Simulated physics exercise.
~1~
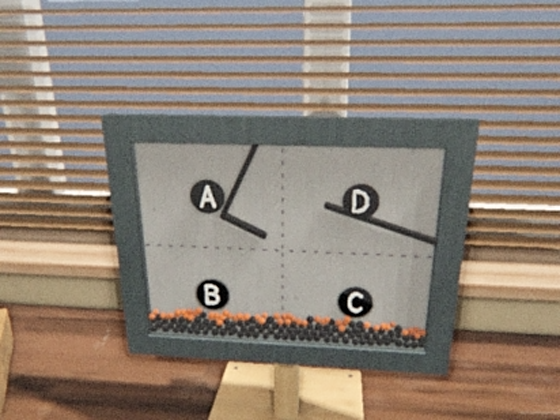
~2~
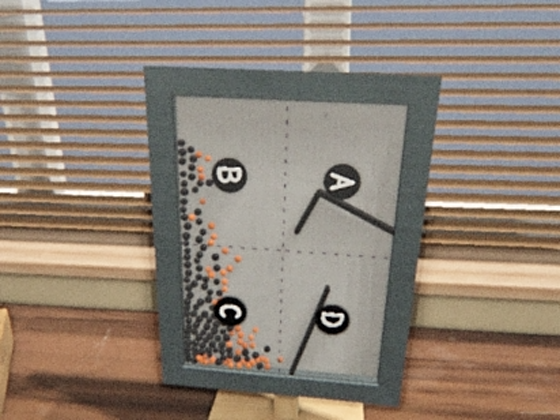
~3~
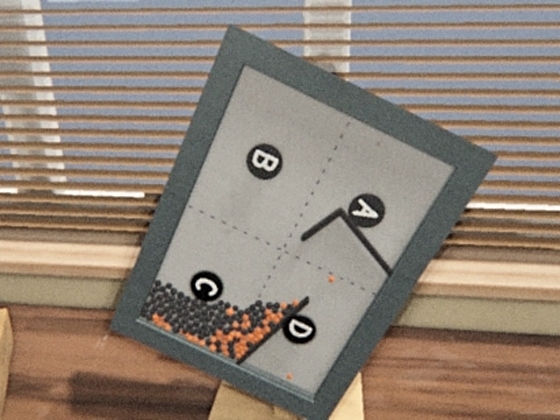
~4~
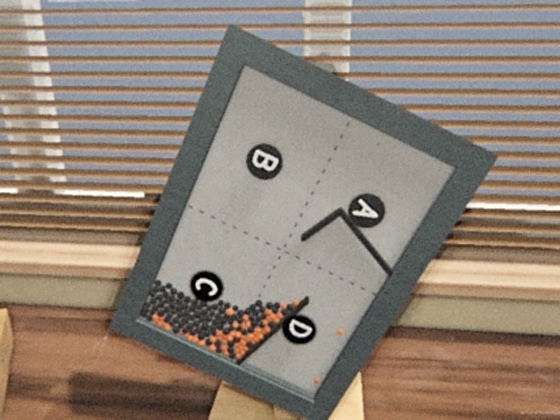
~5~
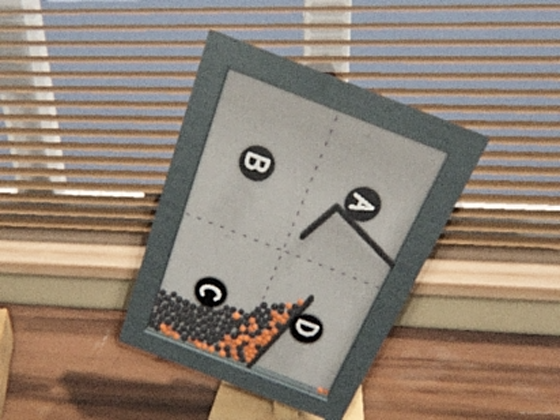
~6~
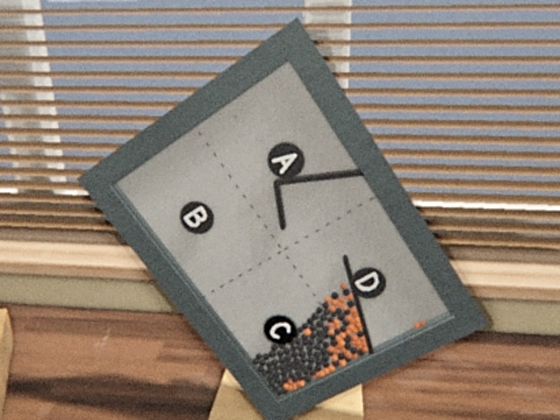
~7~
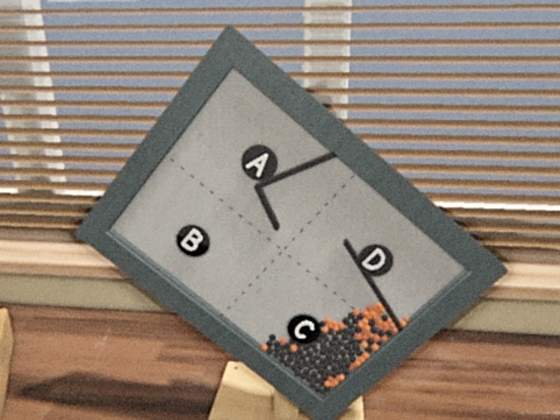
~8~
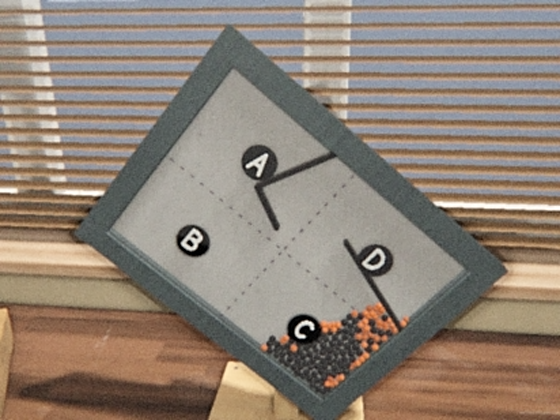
A framed box turns clockwise, then partway back, leaving most beads piled near C.
